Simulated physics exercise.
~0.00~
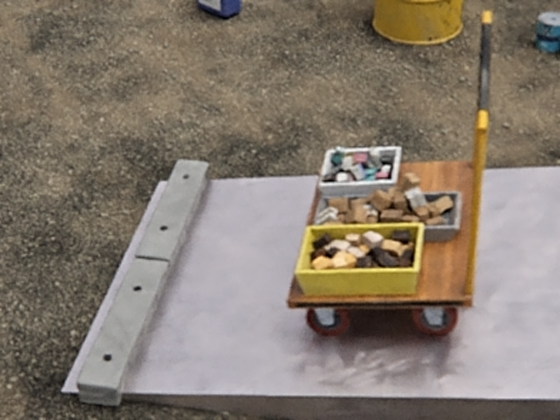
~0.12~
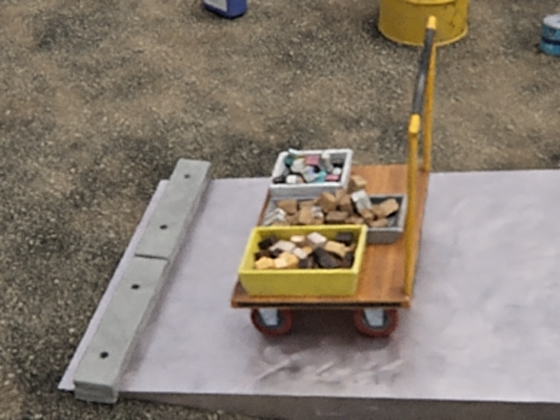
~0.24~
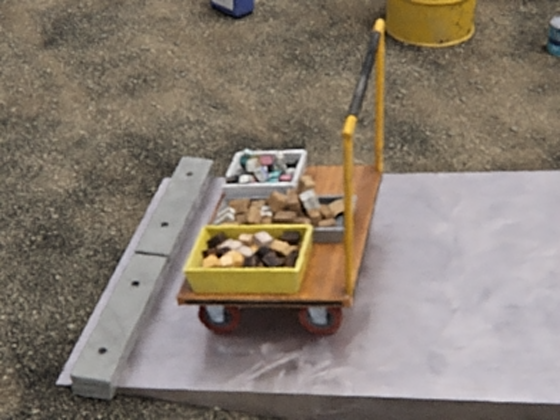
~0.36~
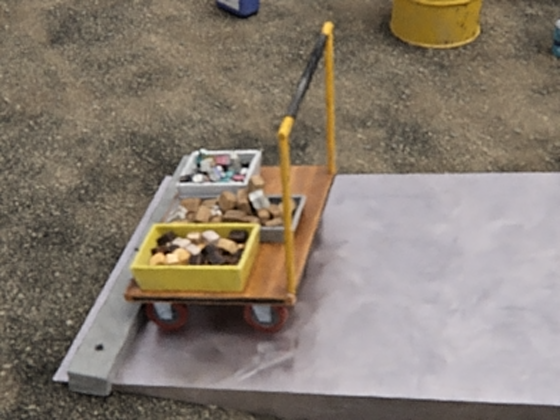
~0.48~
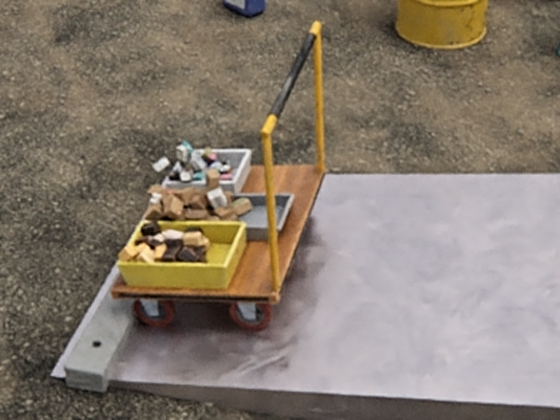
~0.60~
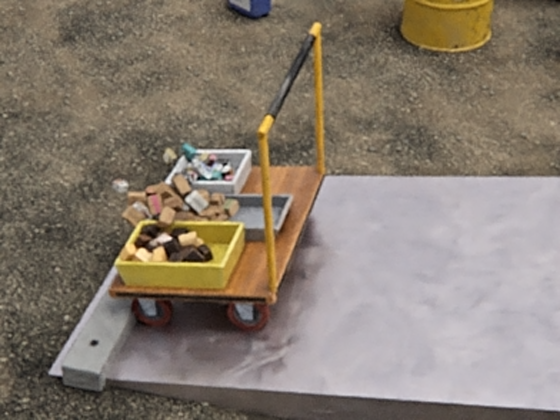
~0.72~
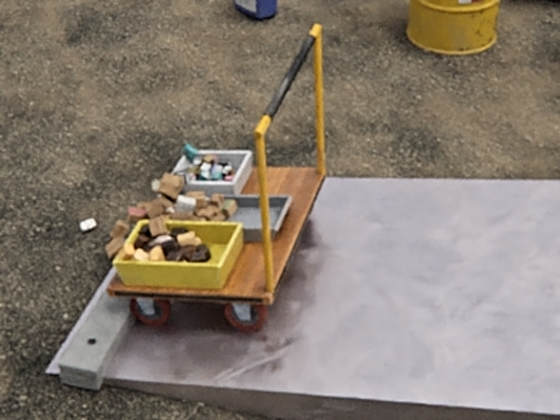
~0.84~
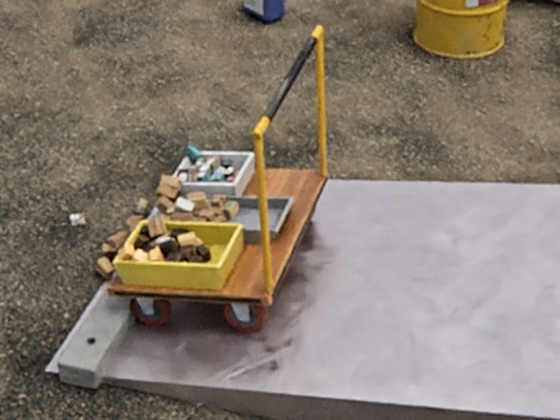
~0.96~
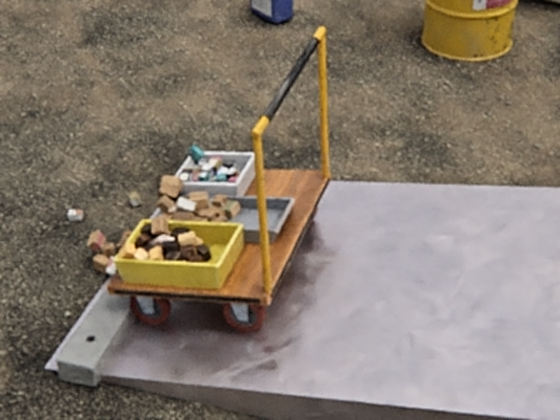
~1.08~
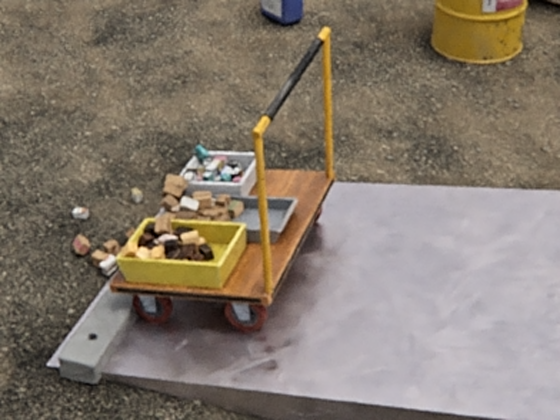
The clip shows a flat cart carrying yellow, grey and white baskets of small blocks rolling left down a ramp until it stops at a raised sill. The contents surge forward, and several pieces, mostly from the grey basket, spill out and settle at the cart's left side and on the ground.
